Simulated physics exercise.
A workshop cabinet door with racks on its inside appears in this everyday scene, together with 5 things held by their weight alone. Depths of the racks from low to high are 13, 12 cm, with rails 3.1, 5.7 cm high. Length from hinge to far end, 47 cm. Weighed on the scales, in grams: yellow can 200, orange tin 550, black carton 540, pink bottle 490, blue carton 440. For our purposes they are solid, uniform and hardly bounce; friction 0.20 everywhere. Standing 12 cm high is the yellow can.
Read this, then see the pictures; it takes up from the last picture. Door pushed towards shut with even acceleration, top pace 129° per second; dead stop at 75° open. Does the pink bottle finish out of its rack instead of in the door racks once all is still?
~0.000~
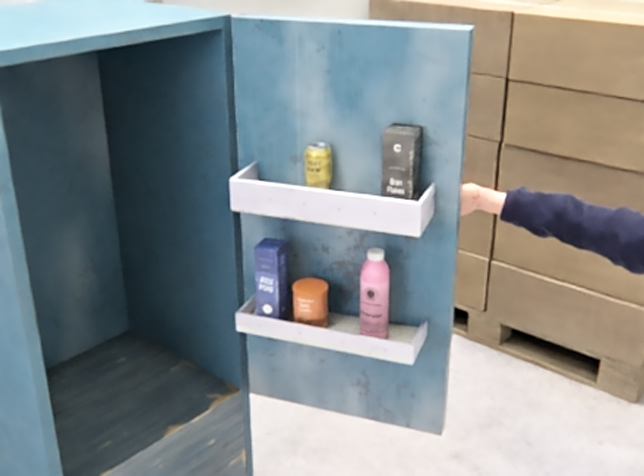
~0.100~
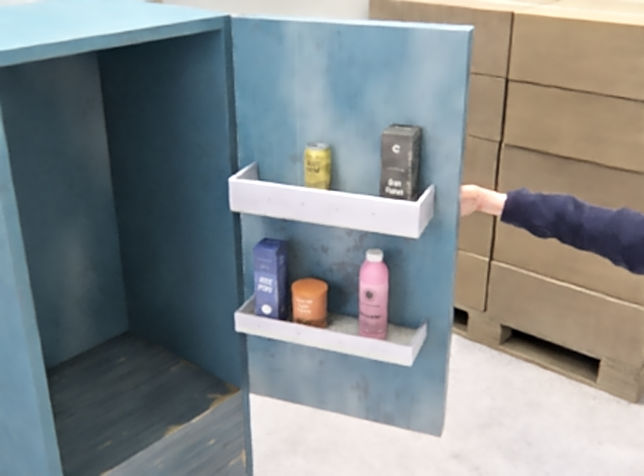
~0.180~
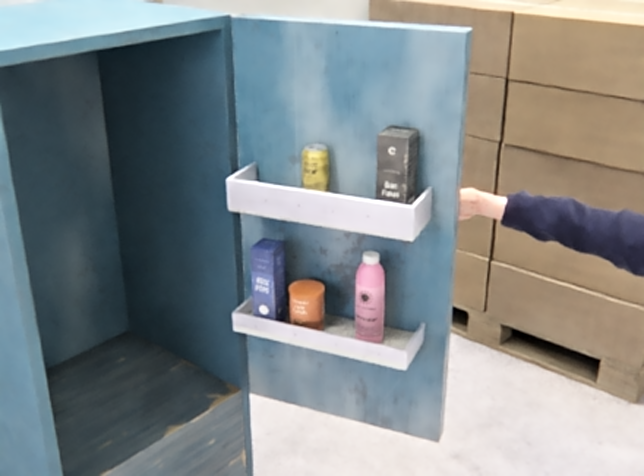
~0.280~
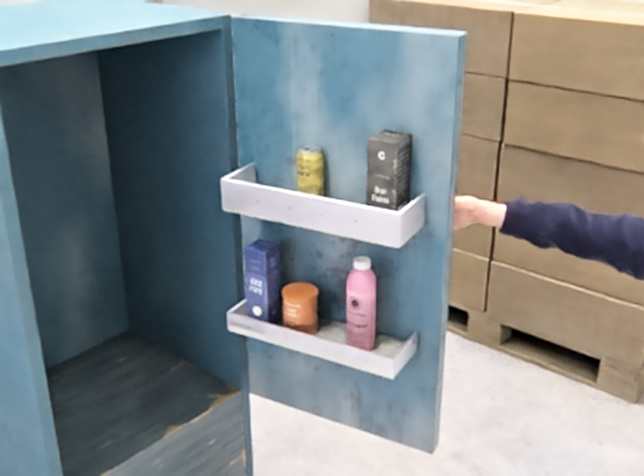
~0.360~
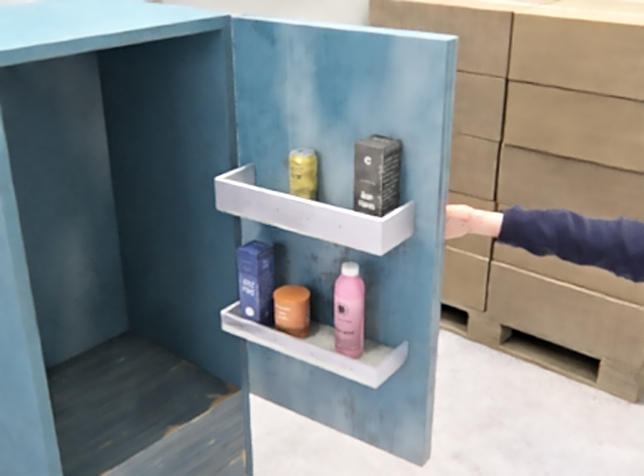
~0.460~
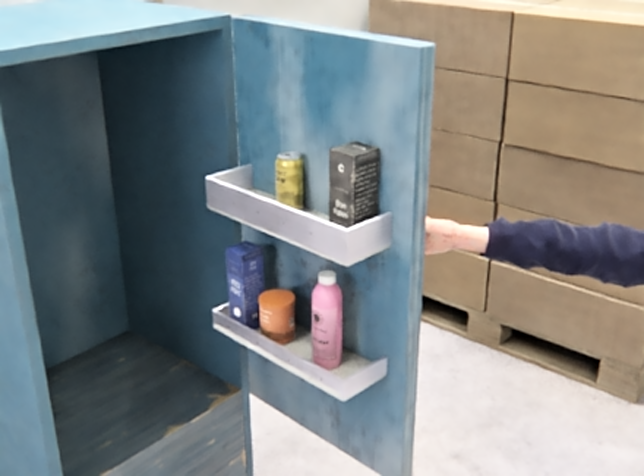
Yes, it ends up out of its rack.
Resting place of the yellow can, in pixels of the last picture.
Around (250, 191).
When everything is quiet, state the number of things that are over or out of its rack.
I make it 1.
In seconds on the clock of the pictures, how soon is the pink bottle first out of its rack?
Around 0.7 s on the clock.
By 0.66 s, open by 75°; pink bottle tilted 19° near (276, 331); black carton tilted 9°; yellow can 4 cm from its spot.
By 1.06 s, open by 75°; pink bottle now out of its rack; yellow can 5 cm from its spot; black carton 2 cm from its spot.
When it is over (1.4 s), out of its rack, pink bottle; not toppled but over 5 cm from the start, yellow can; the other 3 within 5 cm of the start.
